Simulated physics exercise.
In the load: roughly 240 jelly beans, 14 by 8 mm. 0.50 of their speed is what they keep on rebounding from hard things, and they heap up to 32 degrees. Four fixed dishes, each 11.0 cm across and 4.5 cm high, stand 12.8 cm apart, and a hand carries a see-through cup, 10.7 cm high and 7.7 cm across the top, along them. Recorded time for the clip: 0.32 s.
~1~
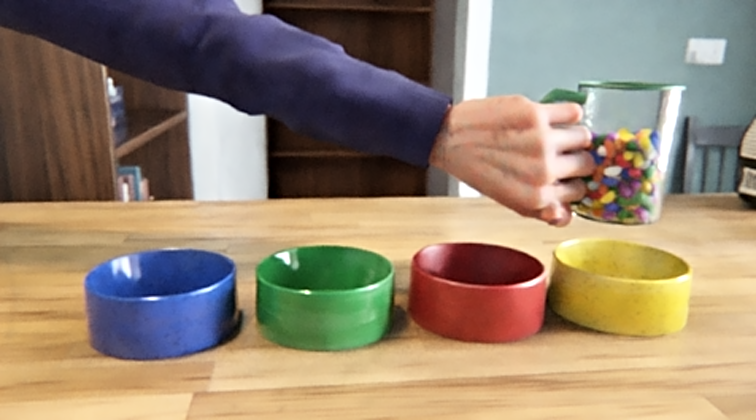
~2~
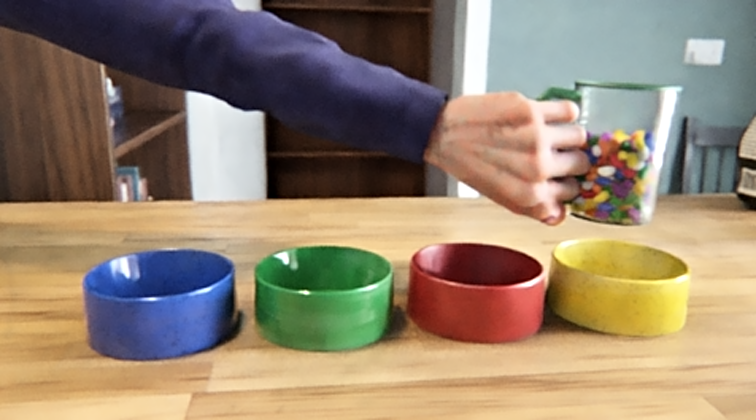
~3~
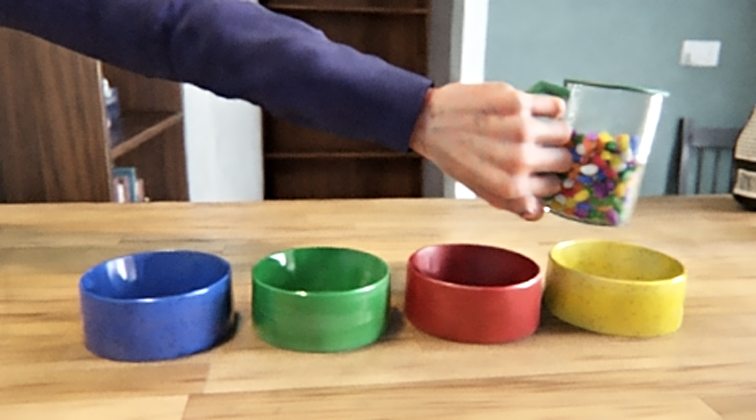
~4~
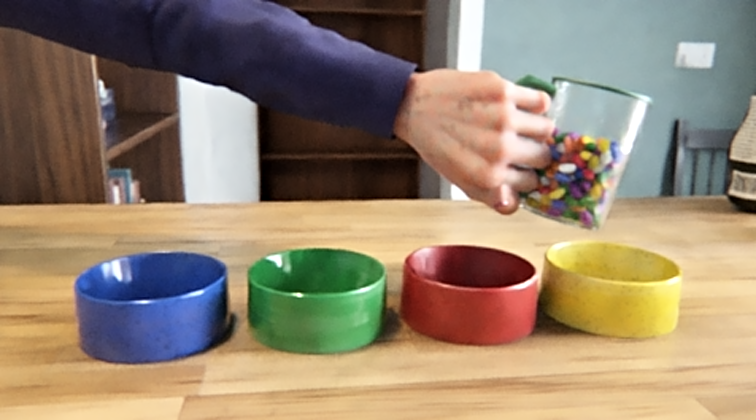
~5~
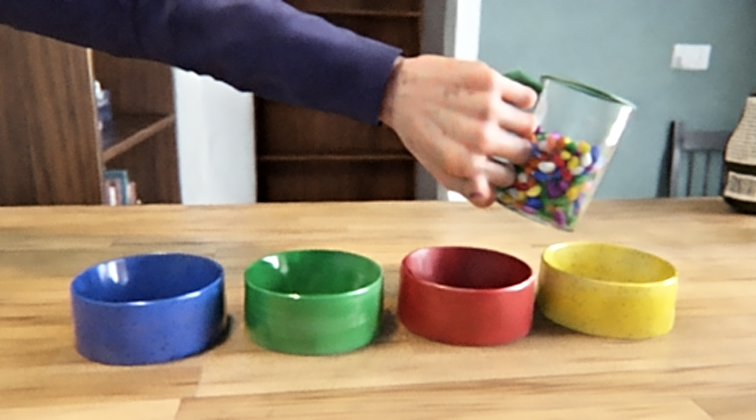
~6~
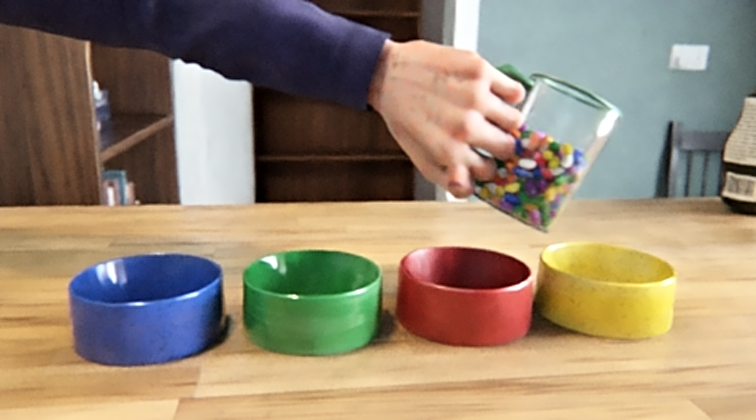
The footage shows a hand holding a clear cup of colorful jelly beans above a row of blue, green, red and yellow dishes on a wooden table, moving it slightly left while gradually tilting it to the right.
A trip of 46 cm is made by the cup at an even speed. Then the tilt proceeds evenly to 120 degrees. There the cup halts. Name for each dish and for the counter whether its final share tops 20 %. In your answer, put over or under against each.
Red dish - under; blue dish - under; green dish - over; yellow dish - under; counter - under.
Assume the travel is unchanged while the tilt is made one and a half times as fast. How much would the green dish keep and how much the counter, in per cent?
Result: Green dish 10, counter 20.
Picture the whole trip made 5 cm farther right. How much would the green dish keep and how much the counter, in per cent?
I'd expect green at 40 and the counter at 30.
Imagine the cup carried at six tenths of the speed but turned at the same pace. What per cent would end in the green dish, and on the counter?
Green 0, counter 0.
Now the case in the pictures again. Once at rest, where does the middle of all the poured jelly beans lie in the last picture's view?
When it all comes to rest, the middle is near (310, 301).
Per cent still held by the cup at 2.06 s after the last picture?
Around 0 in a hundred.
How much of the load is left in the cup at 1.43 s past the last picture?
It works out to about 0 per cent of the load.
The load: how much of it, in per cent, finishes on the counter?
5 per cent.
Then, 0.86 s after the last picture, tilt 110 degrees; cup holds 95 %.
Then, 1.43 s after the last picture, tilt 120 degrees; cup holds 0 %, green 95 %.
Then, 2.06 s after the last picture, tilt 120 degrees; cup holds 0 %, green 95 %.
In the end, red 0 %, blue 0 %, green 95 %, yellow 0 %, counter 5 %.
